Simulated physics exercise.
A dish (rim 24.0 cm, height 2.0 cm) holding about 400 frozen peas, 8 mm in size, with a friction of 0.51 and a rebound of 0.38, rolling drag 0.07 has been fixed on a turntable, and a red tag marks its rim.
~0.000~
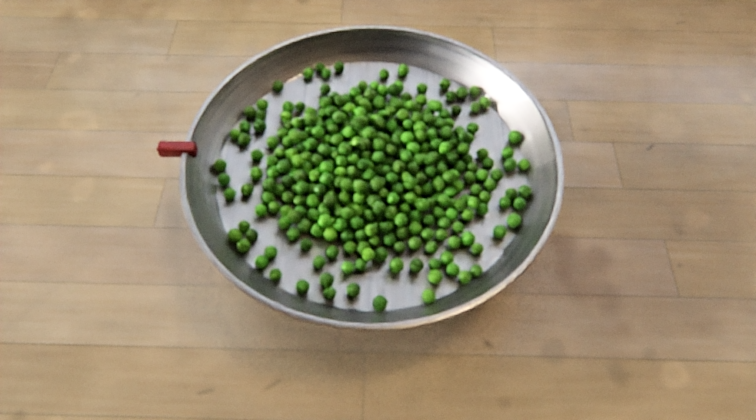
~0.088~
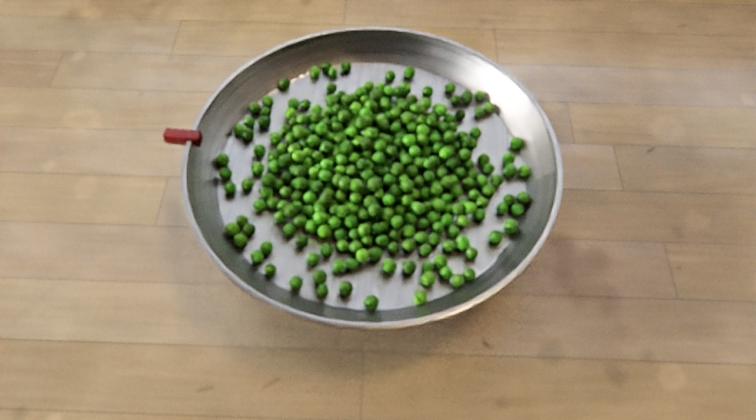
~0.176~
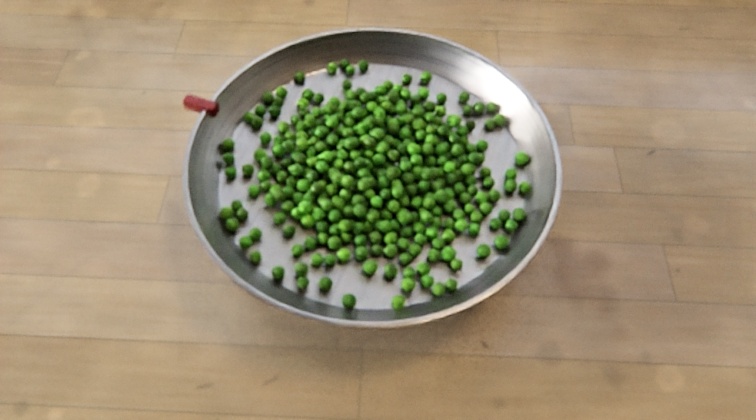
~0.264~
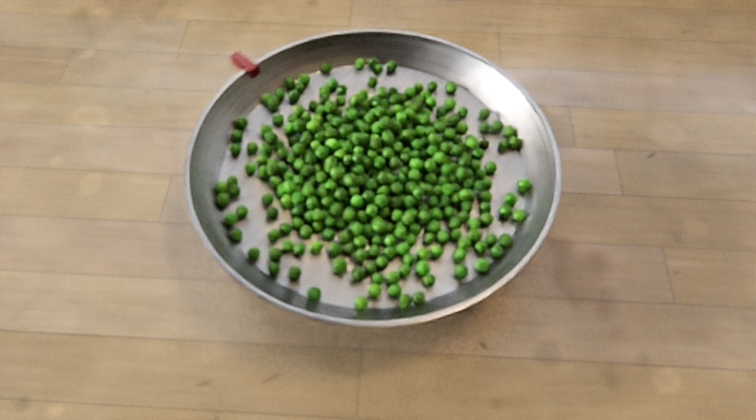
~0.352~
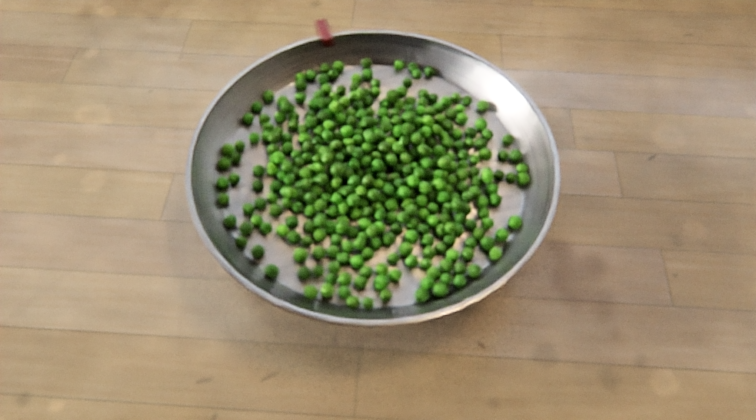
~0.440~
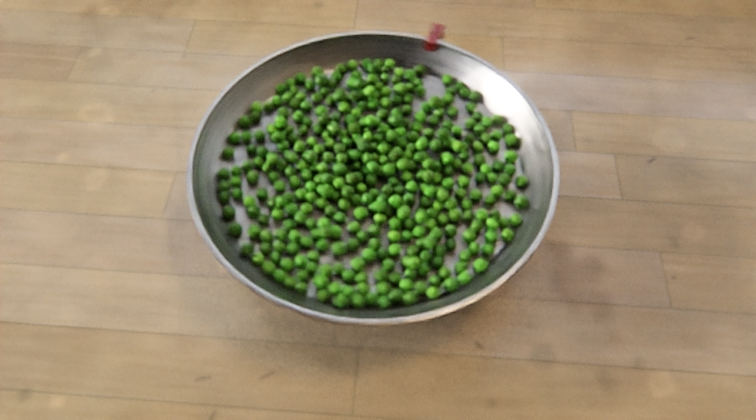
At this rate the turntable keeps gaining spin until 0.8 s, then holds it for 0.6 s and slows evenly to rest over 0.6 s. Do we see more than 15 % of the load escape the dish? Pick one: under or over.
Over it.
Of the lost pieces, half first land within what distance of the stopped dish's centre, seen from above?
About 22 cm.
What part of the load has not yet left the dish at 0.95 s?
Of the load, around 45 in a hundred.
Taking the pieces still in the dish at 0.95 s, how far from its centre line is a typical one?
A typical piece sits around 10.5 cm out.
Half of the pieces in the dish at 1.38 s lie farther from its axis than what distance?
Around 10.5 cm.
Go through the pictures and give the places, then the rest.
In the first frame, dish at (372, 326); turned 0 degrees, tag at (177, 147); top of the load at (309, 73).
In the second frame, dish at (373, 325); turned 4 degrees, tag at (182, 135); top of the load at (333, 72).
In the third frame, dish at (373, 324); turned 17 degrees, tag at (201, 104); top of the load at (300, 76).
In the fourth frame, dish at (373, 323); turned 39 degrees, tag at (245, 63); top of the load at (378, 69).
In the fifth frame, dish at (373, 322); turned 69 degrees, tag at (324, 31); top of the load at (326, 69).
In the sixth frame, dish at (373, 321); turned 108 degrees, tag at (435, 35); top of the load at (342, 69). It now spins about 1.4 times a second.
After 0.95 s, fallen in front of where it stops 5 %, fallen right of where it stops 10 %, fallen left of where it stops 5 %, fallen behind where it stops 5 %, dish 45 %, in the air 30 %; middle of the pieces not yet landed near (378, 170).
After 1.38 s, fallen in front of where it stops 20 %, fallen right of where it stops 20 %, fallen left of where it stops 20 %, fallen behind where it stops 20 %, dish 15 %, in the air 5 %; middle of the pieces not yet landed near (390, 150).
After 1.77 s, fallen in front of where it stops 25 %, fallen right of where it stops 25 %, fallen left of where it stops 20 %, fallen behind where it stops 25 %, dish 5 %; middle of the pieces not yet landed near (371, 145).
After 2.15 s, fallen in front of where it stops 25 %, fallen right of where it stops 25 %, fallen left of where it stops 20 %, fallen behind where it stops 25 %, dish 5 %; middle of the pieces not yet landed near (421, 162).
In the end, at 2.8 s, fallen in front of where it stops 25 %, fallen right of where it stops 25 %, fallen left of where it stops 20 %, fallen behind where it stops 25 %, dish 5 %.
